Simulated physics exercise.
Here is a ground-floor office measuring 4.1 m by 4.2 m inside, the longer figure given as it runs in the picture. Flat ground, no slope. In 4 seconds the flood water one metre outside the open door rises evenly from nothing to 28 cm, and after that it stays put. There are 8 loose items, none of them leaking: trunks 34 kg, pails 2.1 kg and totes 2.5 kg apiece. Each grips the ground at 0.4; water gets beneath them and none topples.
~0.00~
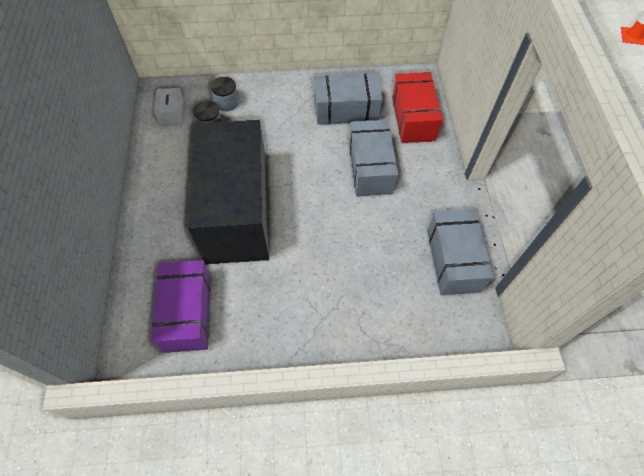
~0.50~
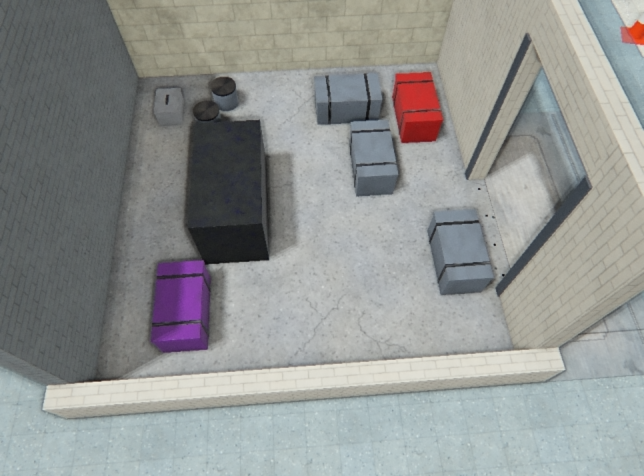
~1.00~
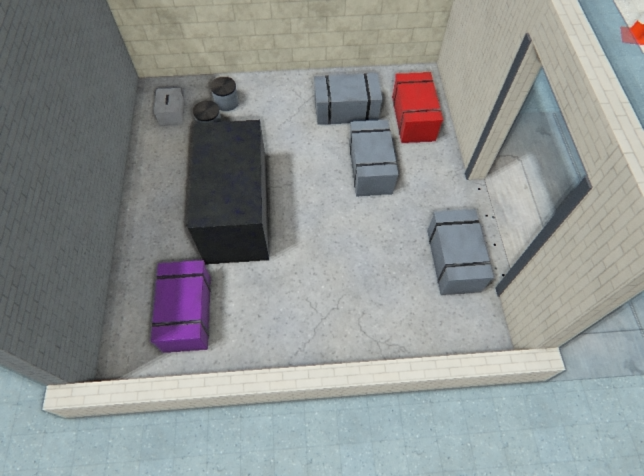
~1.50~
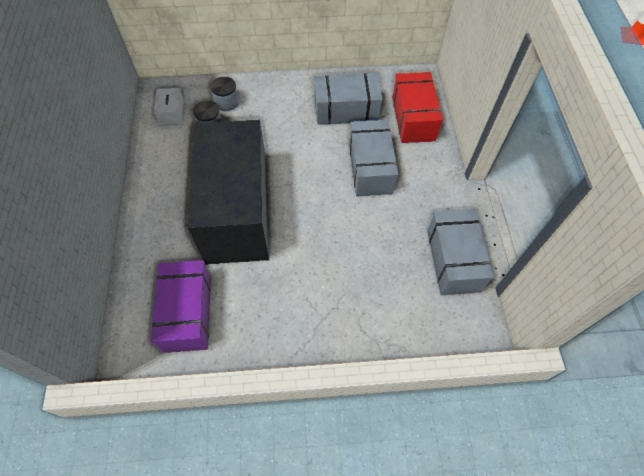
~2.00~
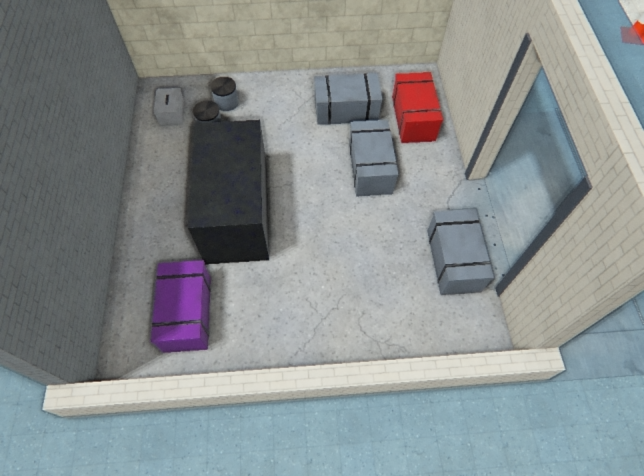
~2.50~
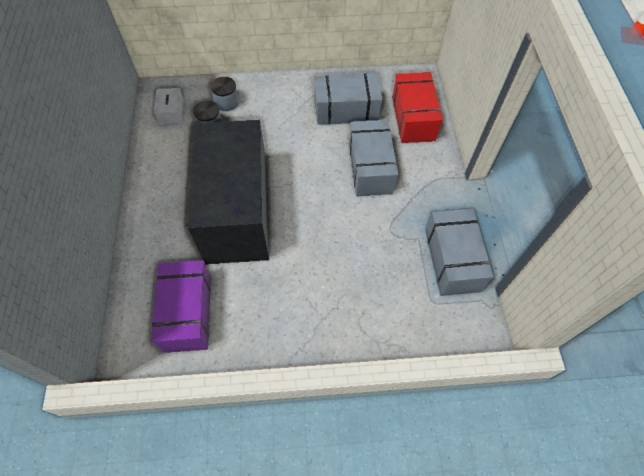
Water spread across the pale ground outside a walled room, then crept in through the doorway on the right and pooled around the nearest gray trunk, while the trunks and dark block stayed still.
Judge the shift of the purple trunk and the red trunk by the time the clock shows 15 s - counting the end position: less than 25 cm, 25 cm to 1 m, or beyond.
As for the purple trunk, it goes far off; as for the red trunk, it goes far off.
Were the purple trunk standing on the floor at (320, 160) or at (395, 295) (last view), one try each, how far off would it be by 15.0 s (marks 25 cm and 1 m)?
The first time it wanders far off, the second time it wanders far off.
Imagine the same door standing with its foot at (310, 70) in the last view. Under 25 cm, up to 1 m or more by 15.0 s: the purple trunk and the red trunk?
The purple trunk winds up a long way off; as for the red trunk, it winds up a long way off.
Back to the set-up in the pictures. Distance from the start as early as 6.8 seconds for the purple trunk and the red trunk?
I'd say about 60 and 0 centimetres.
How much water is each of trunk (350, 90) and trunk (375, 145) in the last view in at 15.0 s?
Some 17 cm at the first, some 20 cm at the second.
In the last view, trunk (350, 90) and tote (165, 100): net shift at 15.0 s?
In turn: 150 cm, 80 cm.
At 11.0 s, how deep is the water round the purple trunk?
About 19 cm.
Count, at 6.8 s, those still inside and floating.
The number is 4.
After 3.5 s the purple trunk is near (178, 299), 0.0 m from its start, aground; the red trunk is near (419, 96), 0.0 m from its start, aground; 0 afloat.
After 6.8 s the purple trunk is near (113, 289), 0.6 m from its start, aground; the red trunk is near (419, 96), 0.0 m from its start, aground; 4 afloat.
After 11.0 s the purple trunk is near (224, 94), 2.6 m from its start, afloat; the red trunk is near (416, 111), 0.3 m from its start, afloat; 8 afloat.
After 15.0 s the purple trunk is near (416, 103), 3.5 m from its start, afloat; the red trunk is near (292, 174), 2.0 m from its start, afloat; 8 afloat.
